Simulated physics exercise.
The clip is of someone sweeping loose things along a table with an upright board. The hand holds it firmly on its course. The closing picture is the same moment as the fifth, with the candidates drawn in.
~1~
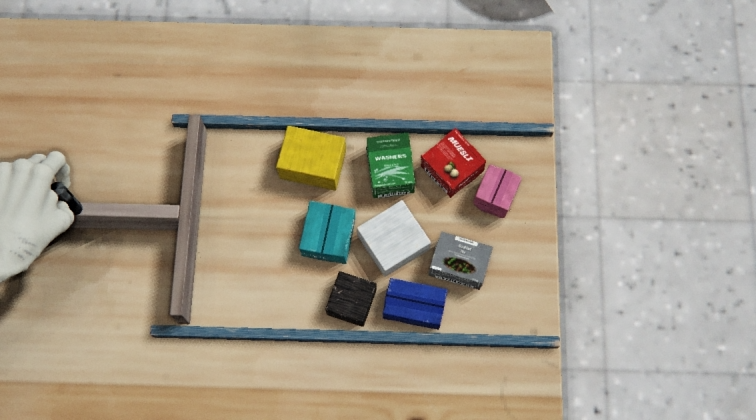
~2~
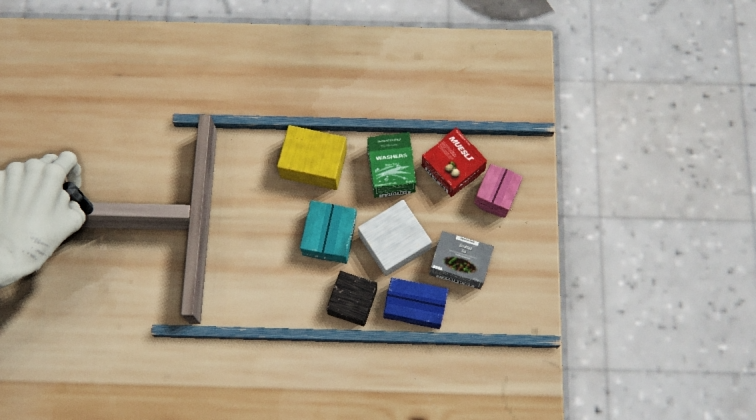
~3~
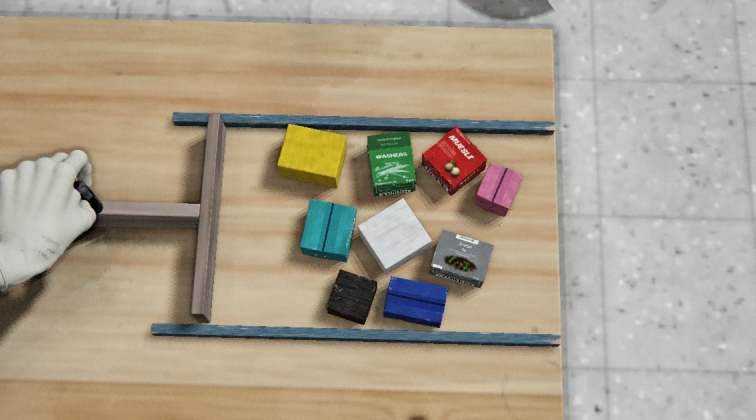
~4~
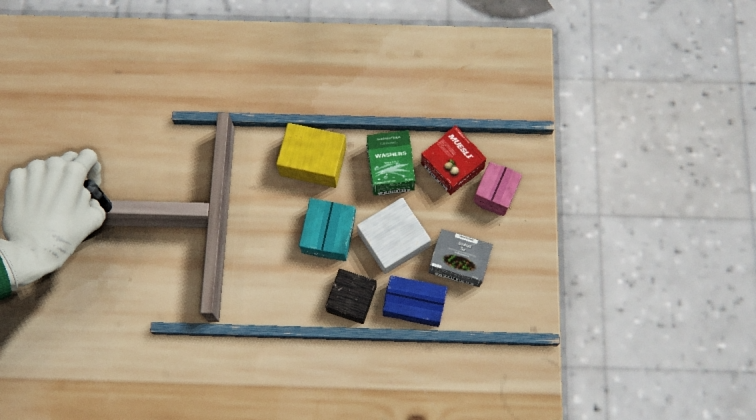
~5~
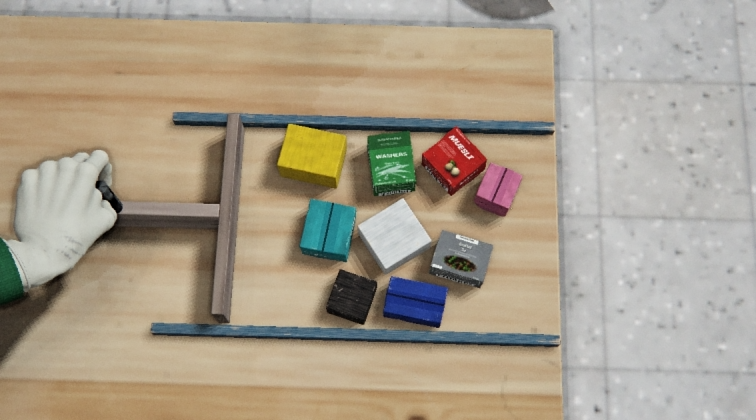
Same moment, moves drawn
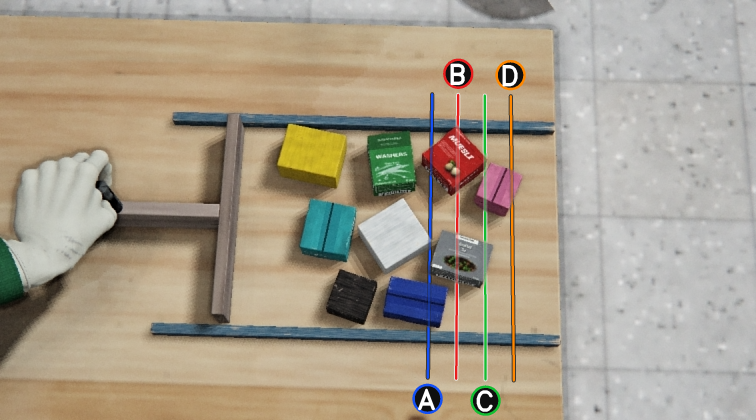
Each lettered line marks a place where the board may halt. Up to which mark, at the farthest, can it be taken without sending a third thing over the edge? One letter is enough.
No farther than A.
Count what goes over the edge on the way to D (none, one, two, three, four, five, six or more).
Six or more.
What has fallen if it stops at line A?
It is the red packet.
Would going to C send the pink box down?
Yes.
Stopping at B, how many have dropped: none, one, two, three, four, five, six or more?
By then, three.
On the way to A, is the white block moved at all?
Yes.
On the marked copy, A at (430, 229); B at (457, 230); C at (485, 231); D at (512, 232).
With A. Early on, board (298, 213); yellow block (340, 152); pink box (498, 191).
Further on, board (372, 215); pink box (533, 205); red packet (517, 166).
At the end, board (426, 216); red packet over the edge; grey packet (554, 284); one fallen.
As for the rest, B drops three; C drops five; D drops six.
